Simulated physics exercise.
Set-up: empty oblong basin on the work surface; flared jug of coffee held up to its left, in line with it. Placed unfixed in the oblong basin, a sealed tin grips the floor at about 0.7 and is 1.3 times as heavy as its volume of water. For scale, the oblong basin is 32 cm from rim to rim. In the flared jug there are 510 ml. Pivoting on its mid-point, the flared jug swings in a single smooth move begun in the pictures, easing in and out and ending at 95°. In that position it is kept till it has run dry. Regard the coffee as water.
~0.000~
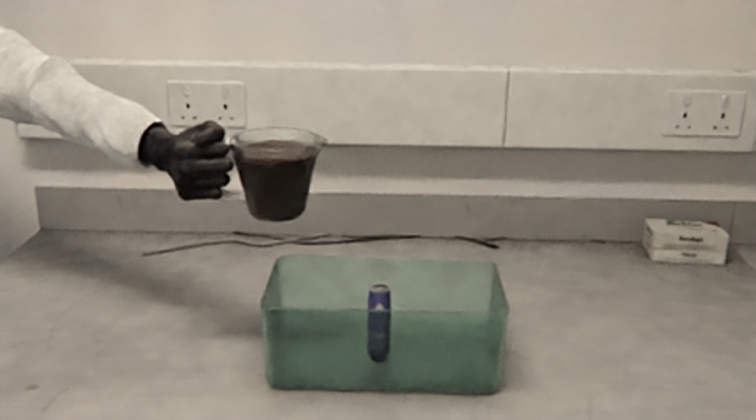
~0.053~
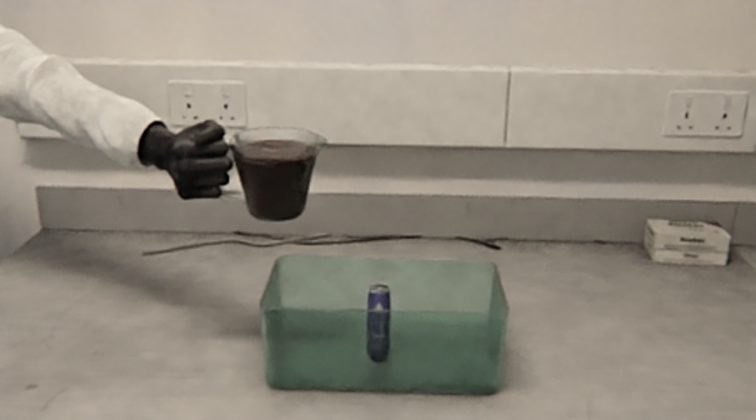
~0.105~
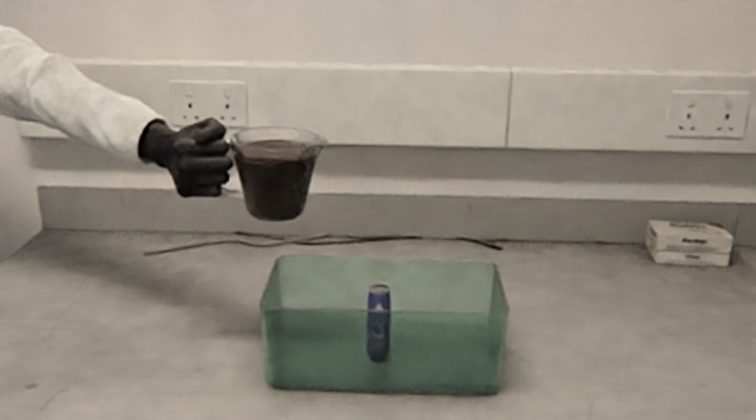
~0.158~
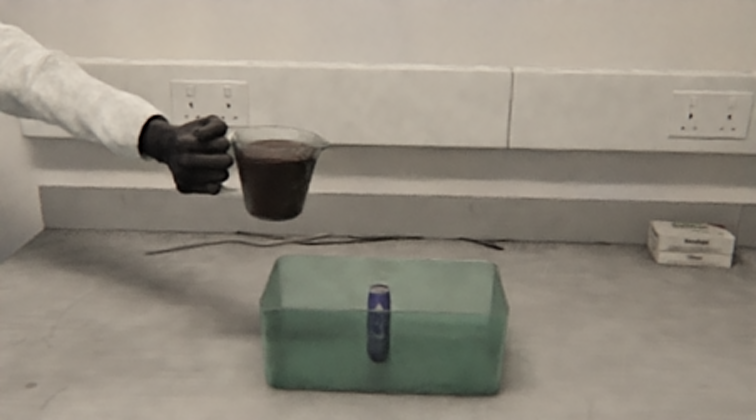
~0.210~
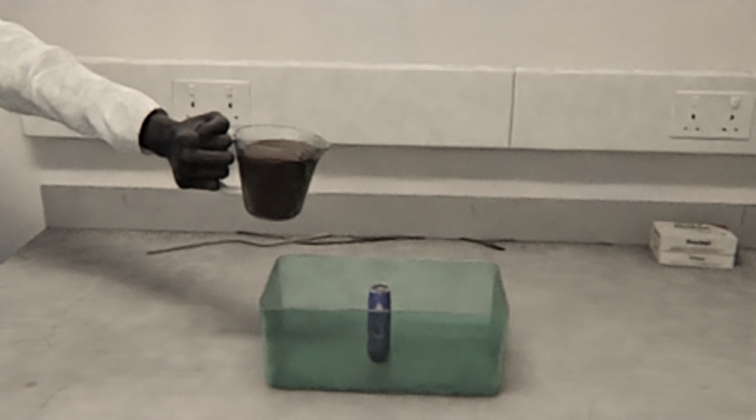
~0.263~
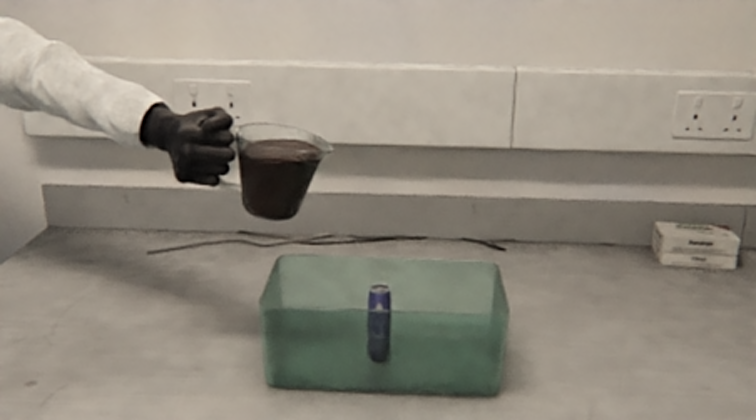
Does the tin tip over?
Most probably it will stay balanced.
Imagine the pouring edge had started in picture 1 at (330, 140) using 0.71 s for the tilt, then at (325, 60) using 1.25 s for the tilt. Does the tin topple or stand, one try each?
Trial 1 - tin tips; trial 2 - tin stays standing.
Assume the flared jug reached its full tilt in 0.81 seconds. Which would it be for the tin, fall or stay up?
Outcome - the tin ends up overturned.
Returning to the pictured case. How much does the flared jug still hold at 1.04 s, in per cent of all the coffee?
20 per cent or so.
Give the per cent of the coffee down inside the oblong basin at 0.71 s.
The basin holds roughly 7 in a hundred parts at that moment.
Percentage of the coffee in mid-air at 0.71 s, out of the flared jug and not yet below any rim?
Roughly 20 percent.
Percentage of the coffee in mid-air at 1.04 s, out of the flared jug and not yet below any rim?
In-air share: About 20 %.
Then, 0.71 s in, the tilt is 57° and 74 per cent is still to pour; the tin stands where it began.
Then, 1.04 s in, the tilt is 88° and 21 per cent is still to pour; the tin stands where it began.
Then, 1.38 s in, the tilt is 95° and 1 per cent is still to pour; the tin leans 7°.
Then, 1.75 s in, the tilt is 95° and 0 per cent is still to pour; the tin stands where it began.
Finally, the tin stands where it began.
